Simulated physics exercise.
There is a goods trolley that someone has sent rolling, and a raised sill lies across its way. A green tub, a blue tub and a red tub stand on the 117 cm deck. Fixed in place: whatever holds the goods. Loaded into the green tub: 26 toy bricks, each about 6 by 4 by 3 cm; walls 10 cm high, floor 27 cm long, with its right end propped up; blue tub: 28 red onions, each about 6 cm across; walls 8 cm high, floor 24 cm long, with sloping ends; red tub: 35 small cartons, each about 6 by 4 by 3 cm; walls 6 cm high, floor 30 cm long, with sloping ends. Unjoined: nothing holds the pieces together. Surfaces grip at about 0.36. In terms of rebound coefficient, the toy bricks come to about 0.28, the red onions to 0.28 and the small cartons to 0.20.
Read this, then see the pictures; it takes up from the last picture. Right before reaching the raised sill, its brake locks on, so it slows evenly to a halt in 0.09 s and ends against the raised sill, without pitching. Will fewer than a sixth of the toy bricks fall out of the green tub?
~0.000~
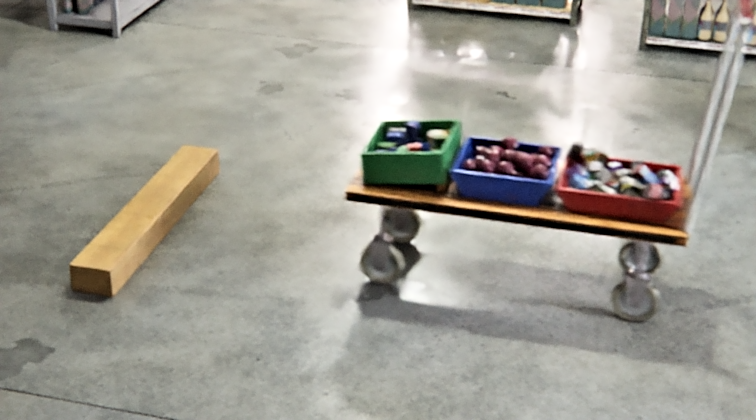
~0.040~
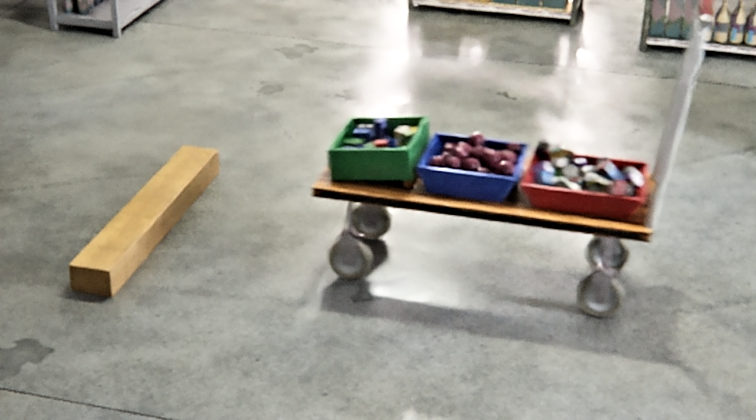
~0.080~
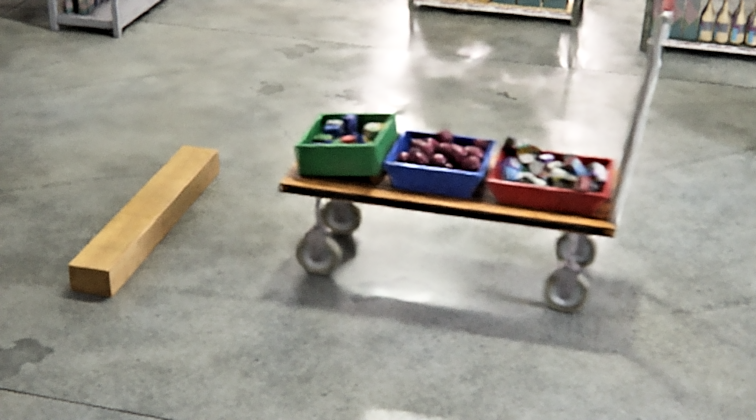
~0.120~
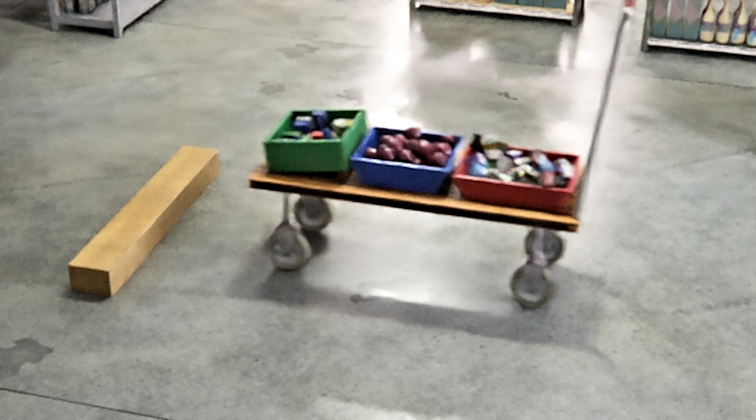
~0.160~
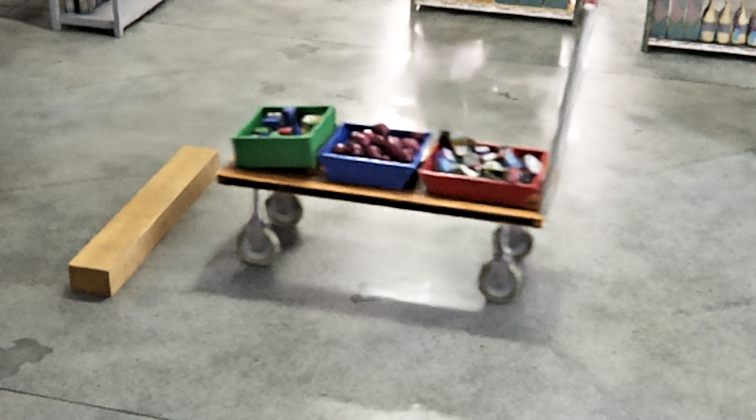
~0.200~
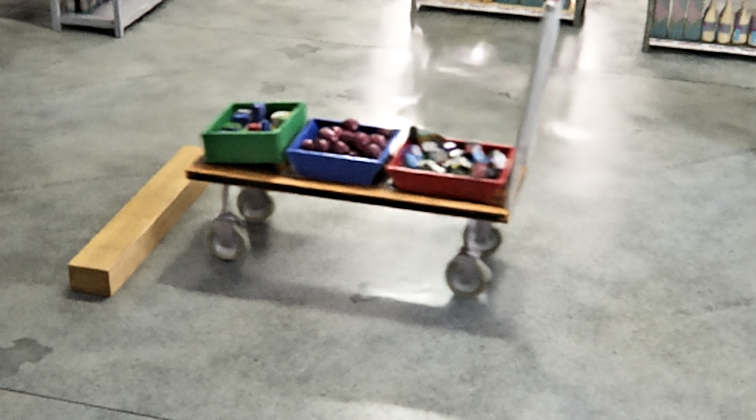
Yes, below a sixth.
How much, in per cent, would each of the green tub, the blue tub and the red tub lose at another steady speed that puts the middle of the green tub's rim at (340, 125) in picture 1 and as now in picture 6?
Result - green tub: 0 per cent; blue tub: 0 per cent; red tub: 10 per cent.
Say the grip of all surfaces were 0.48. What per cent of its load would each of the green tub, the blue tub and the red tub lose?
Green tub 20%, blue tub 20%, red tub 30%.
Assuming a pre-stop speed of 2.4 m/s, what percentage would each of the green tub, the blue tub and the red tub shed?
Then the green tub sheds 0 per cent of its load, the blue tub 10 per cent, and the red tub 20 per cent.
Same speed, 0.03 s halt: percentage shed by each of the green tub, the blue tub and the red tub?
Result - green tub: 10 percent, blue tub: 40 percent, red tub: 40 percent.
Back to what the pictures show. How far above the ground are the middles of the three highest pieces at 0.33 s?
Close to 54 cm, on average.
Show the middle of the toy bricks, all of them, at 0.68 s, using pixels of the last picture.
(188, 126).
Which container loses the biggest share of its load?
It's the red tub.
After 0.23 s, braking starts.
After 0.33 s, the green tub has all 26, the blue tub has all 28 and the red tub is down by 2 of 35.
After 0.45 s, the green tub has all 26, the blue tub is down by 3 of 28 and the red tub is down by 8 of 35.
After 0.68 s, the green tub is down by 1 of 26, the blue tub is down by 3 of 28 and the red tub is down by 11 of 35.
Final count (at 1.18 s), the green tub is down by 1 of 26, the blue tub is down by 3 of 28 and the red tub is down by 11 of 35. Asked share, 1 of 26, 4 per cent.
